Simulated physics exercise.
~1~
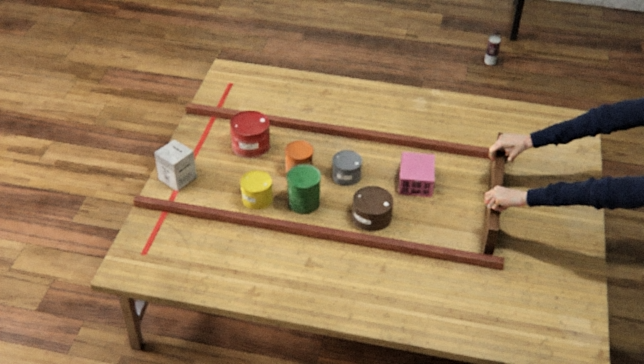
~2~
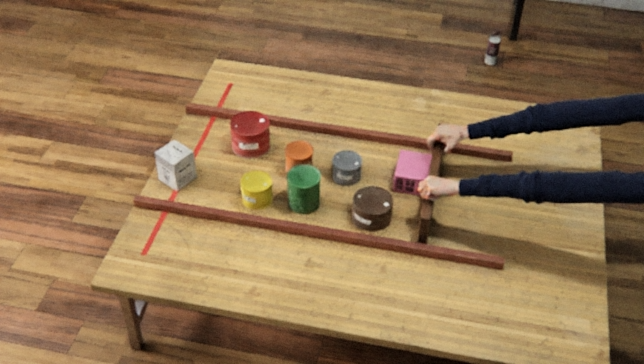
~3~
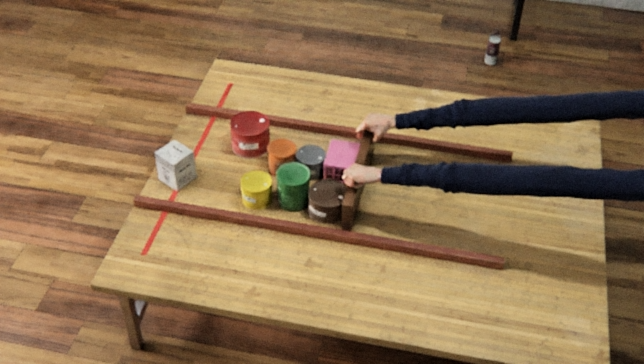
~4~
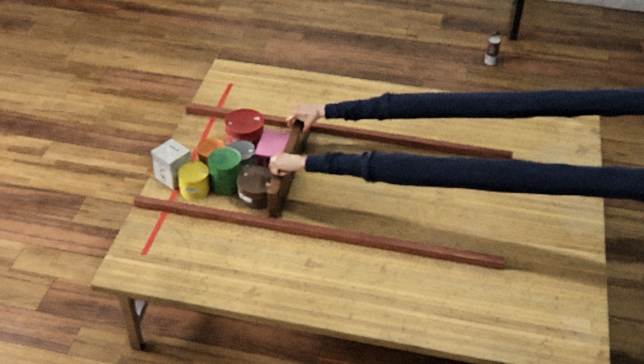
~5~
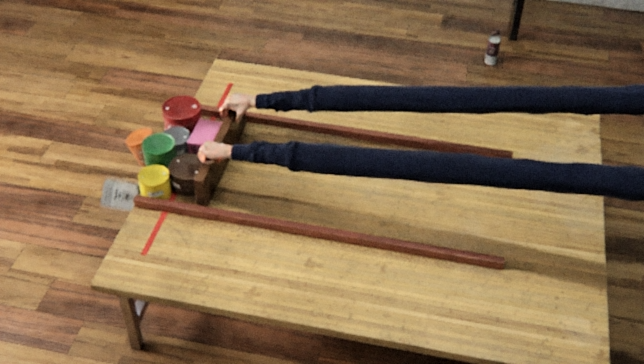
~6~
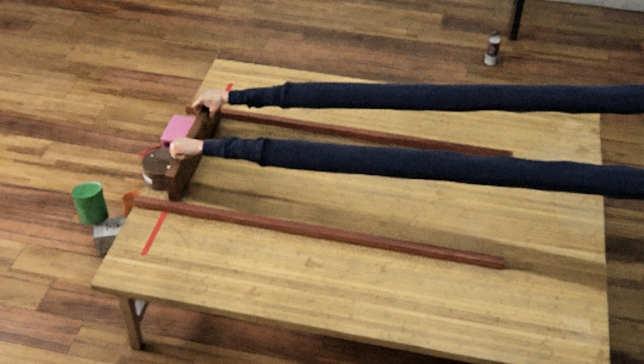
On a wooden table, two hands pushing a plank left between rails, sweeping coloured canisters and a white box over the edge.
